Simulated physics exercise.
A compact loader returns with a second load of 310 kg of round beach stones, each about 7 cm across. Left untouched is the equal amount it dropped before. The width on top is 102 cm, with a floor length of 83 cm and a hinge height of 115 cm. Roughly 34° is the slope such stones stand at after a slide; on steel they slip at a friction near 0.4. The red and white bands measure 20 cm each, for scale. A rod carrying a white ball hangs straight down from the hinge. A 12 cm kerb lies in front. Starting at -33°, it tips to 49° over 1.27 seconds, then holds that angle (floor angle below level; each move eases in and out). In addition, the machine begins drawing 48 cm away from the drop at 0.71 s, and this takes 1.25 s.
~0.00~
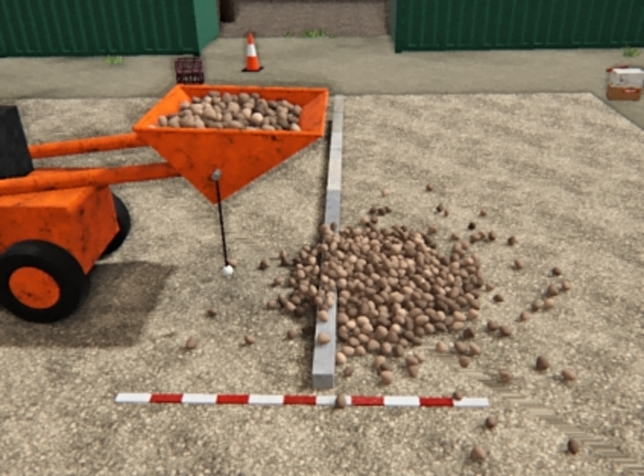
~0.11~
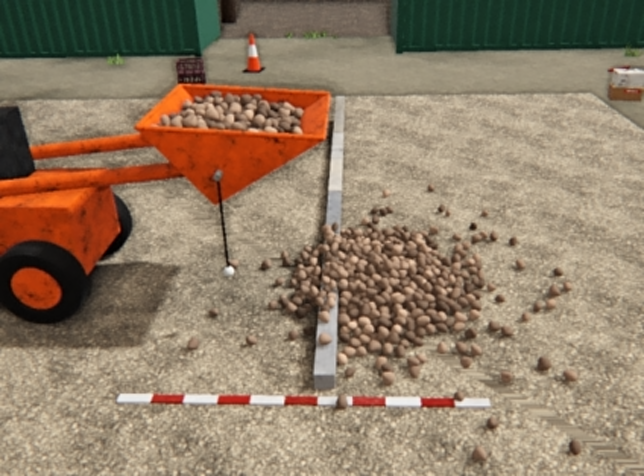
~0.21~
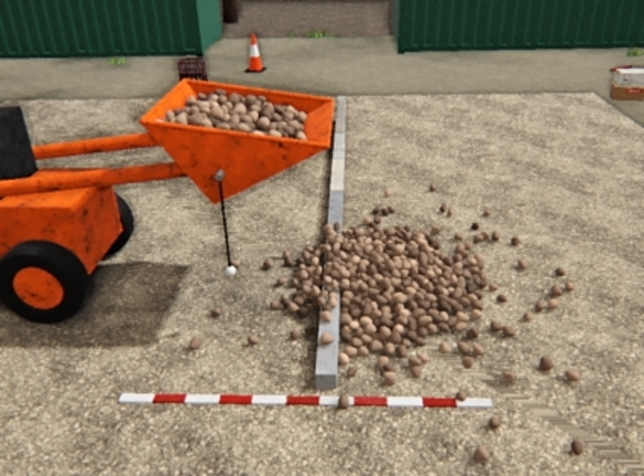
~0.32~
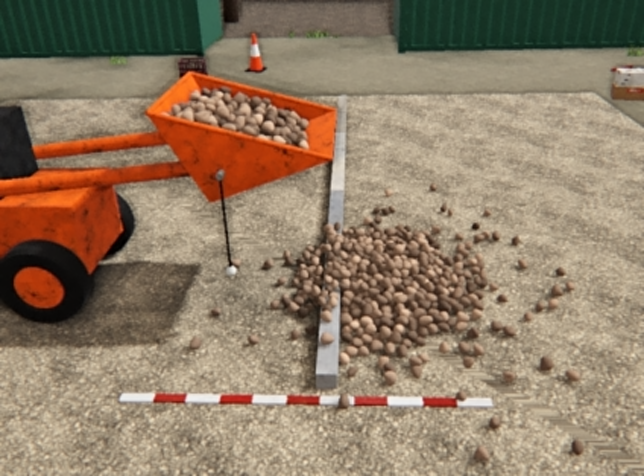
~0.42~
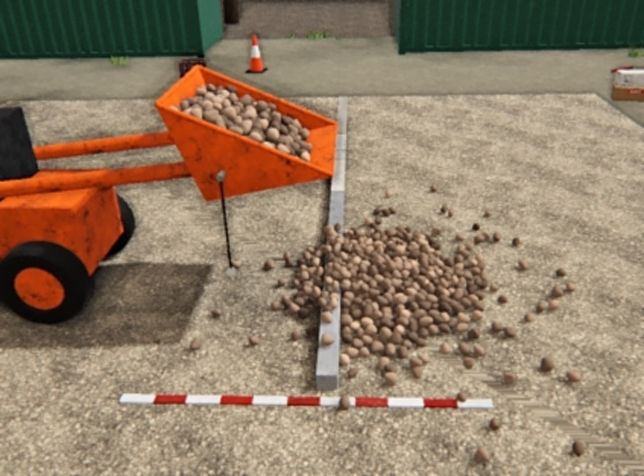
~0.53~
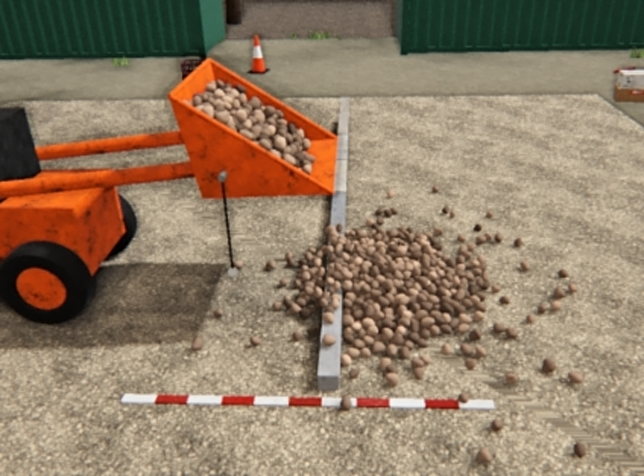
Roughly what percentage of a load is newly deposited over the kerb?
Around 18 per cent of a load is newly deposited there.
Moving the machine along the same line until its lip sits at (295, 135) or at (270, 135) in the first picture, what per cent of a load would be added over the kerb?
The first position would add some 5 per cent, the second some 0.
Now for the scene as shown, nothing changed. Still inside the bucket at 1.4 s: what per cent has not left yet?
About 10 percent is still in there.
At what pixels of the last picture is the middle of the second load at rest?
The middle lies near (301, 274) in the last picture.
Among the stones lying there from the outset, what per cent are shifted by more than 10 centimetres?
Around 5 in a hundred.
After 0.9 s the floor is at 36°; in per cent of one load, 91 in the bucket, 22 on this side of the kerb, 87 over the kerb; the foremost stones are at (550, 291).
After 1.4 s the floor is at 49°; in per cent of one load, 8 in the bucket, 93 on this side of the kerb, 99 over the kerb; the foremost stones are at (550, 291).
After 2.4 s the floor is at 49°; in per cent of one load, 0 in the bucket, 95 on this side of the kerb, 105 over the kerb; the foremost stones are at (550, 291).
After 5.0 s the floor is at 49°; in per cent of one load, 0 in the bucket, 95 on this side of the kerb, 105 over the kerb; the foremost stones are at (550, 291). Net gain over the kerb, 18.
